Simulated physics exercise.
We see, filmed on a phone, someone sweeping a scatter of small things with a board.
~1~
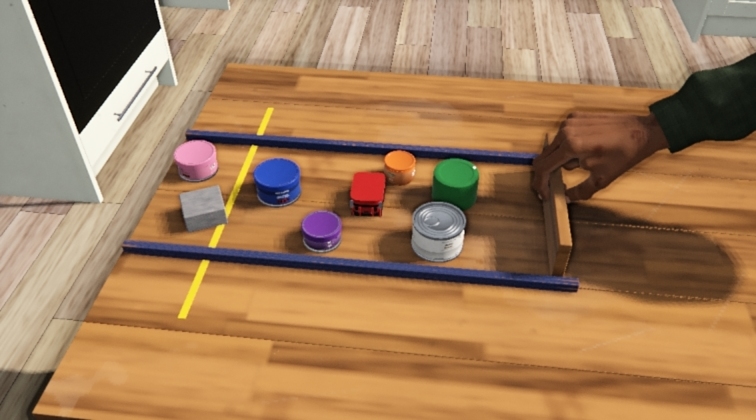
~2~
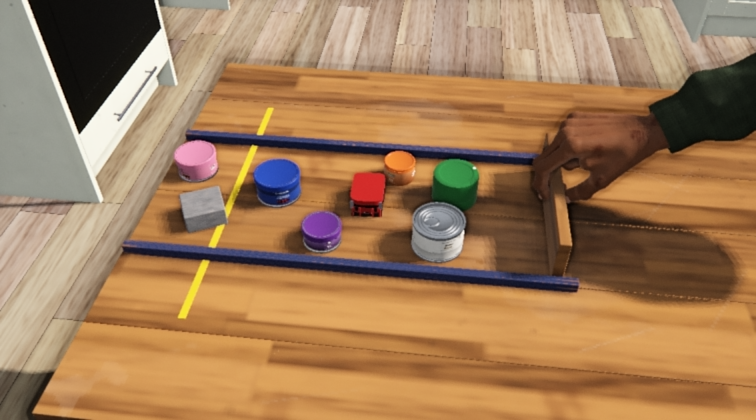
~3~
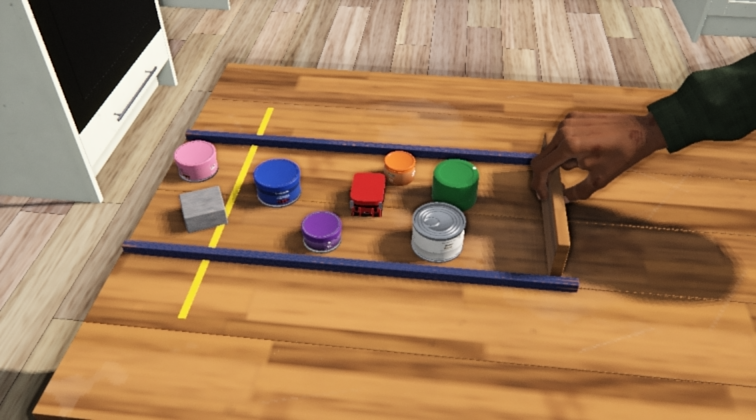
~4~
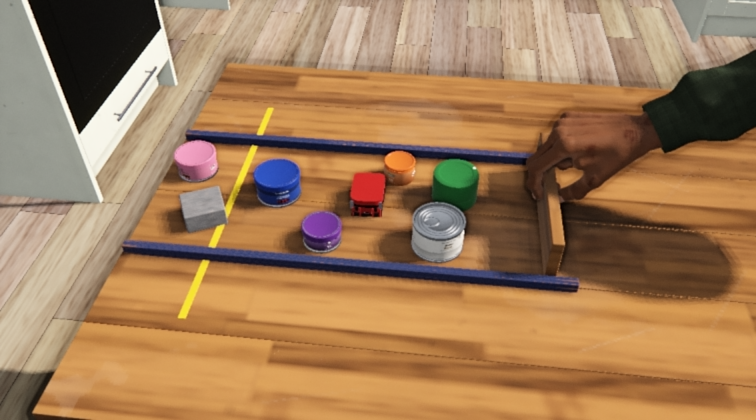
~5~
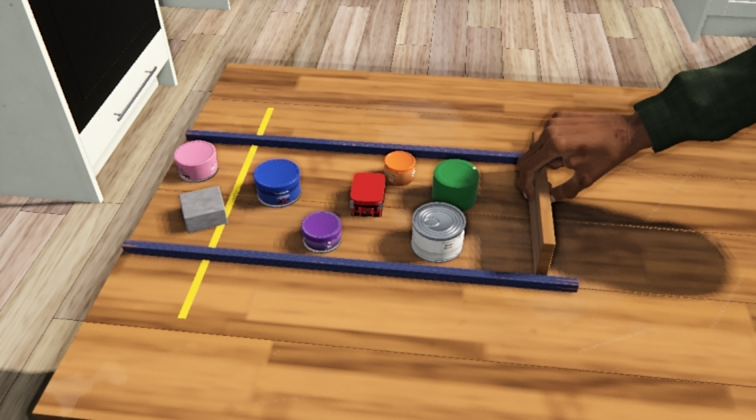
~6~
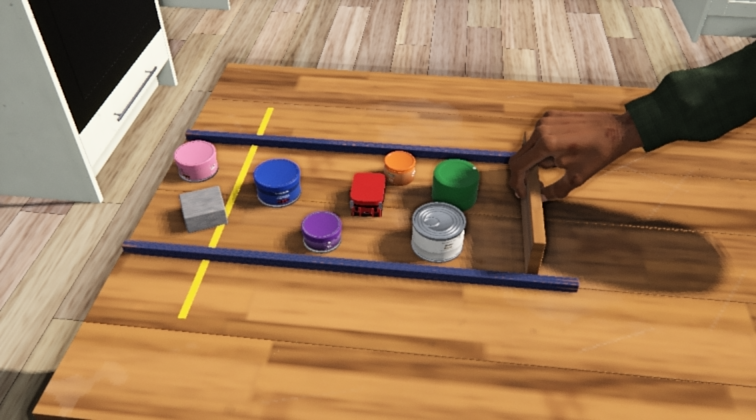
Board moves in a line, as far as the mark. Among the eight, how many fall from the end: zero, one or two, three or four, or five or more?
Falling from the end: One or two.
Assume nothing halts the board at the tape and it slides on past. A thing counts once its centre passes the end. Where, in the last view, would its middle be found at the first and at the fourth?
At the first moment about (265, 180), at the next about (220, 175).
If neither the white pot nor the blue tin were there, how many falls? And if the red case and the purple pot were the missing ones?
First try 0, second try 0.
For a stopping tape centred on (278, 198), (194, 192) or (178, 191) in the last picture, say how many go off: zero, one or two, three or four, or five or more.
In order, the falls would come to not one; five or over; 5 or more.
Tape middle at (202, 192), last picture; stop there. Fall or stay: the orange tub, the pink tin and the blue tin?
The orange tub stays put, the pink tin topples down, the blue tin topples down.
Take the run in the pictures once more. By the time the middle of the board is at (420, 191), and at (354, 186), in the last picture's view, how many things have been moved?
Up to then 4, and up to the other point 6.
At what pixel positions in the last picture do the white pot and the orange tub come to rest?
Listed as asked: First (193, 216), and then (235, 149).
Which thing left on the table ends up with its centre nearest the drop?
That would be the grey block, the foremost.
A little later, none off yet; pink tin at rest near (197, 162); grey block at rest near (204, 209); blue tin at rest near (278, 183).
When it is over, the number that fall off is one or two; down, pink tin.
